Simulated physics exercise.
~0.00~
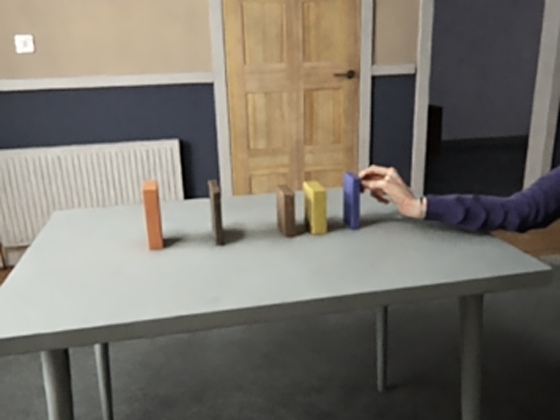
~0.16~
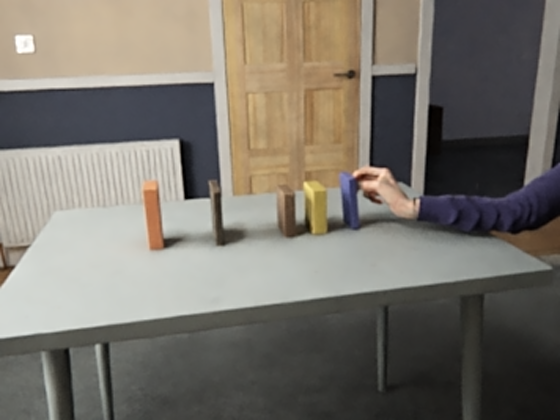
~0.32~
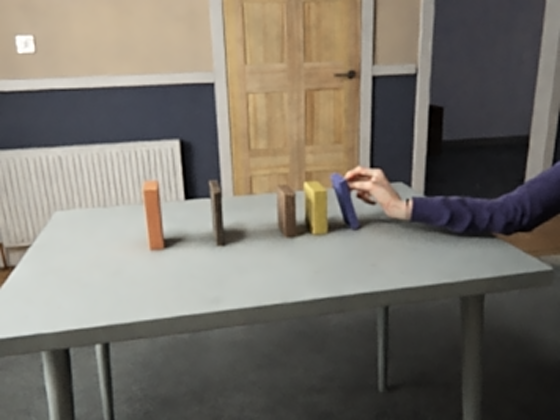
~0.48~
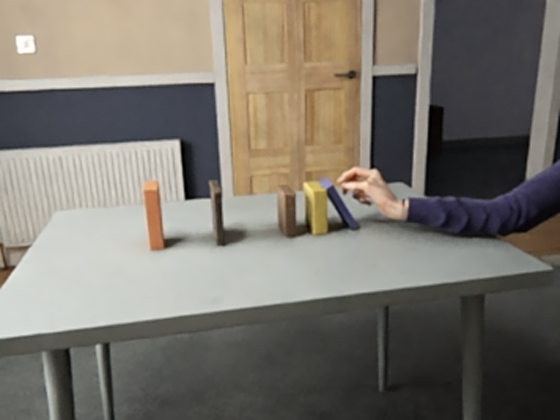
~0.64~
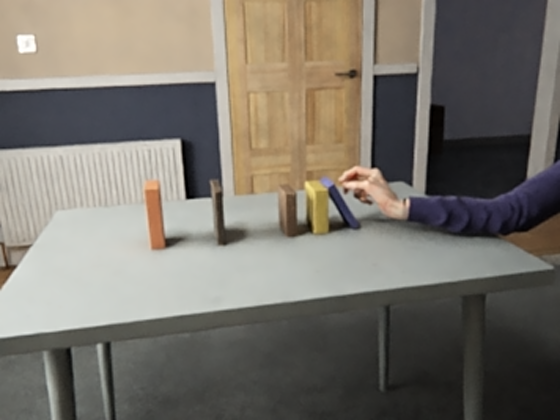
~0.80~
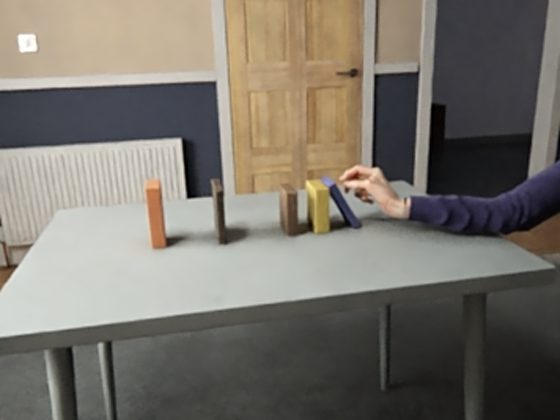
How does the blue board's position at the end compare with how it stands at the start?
At the start the blue board stands upright. By the end it is leaning to the left, against the yellow board.
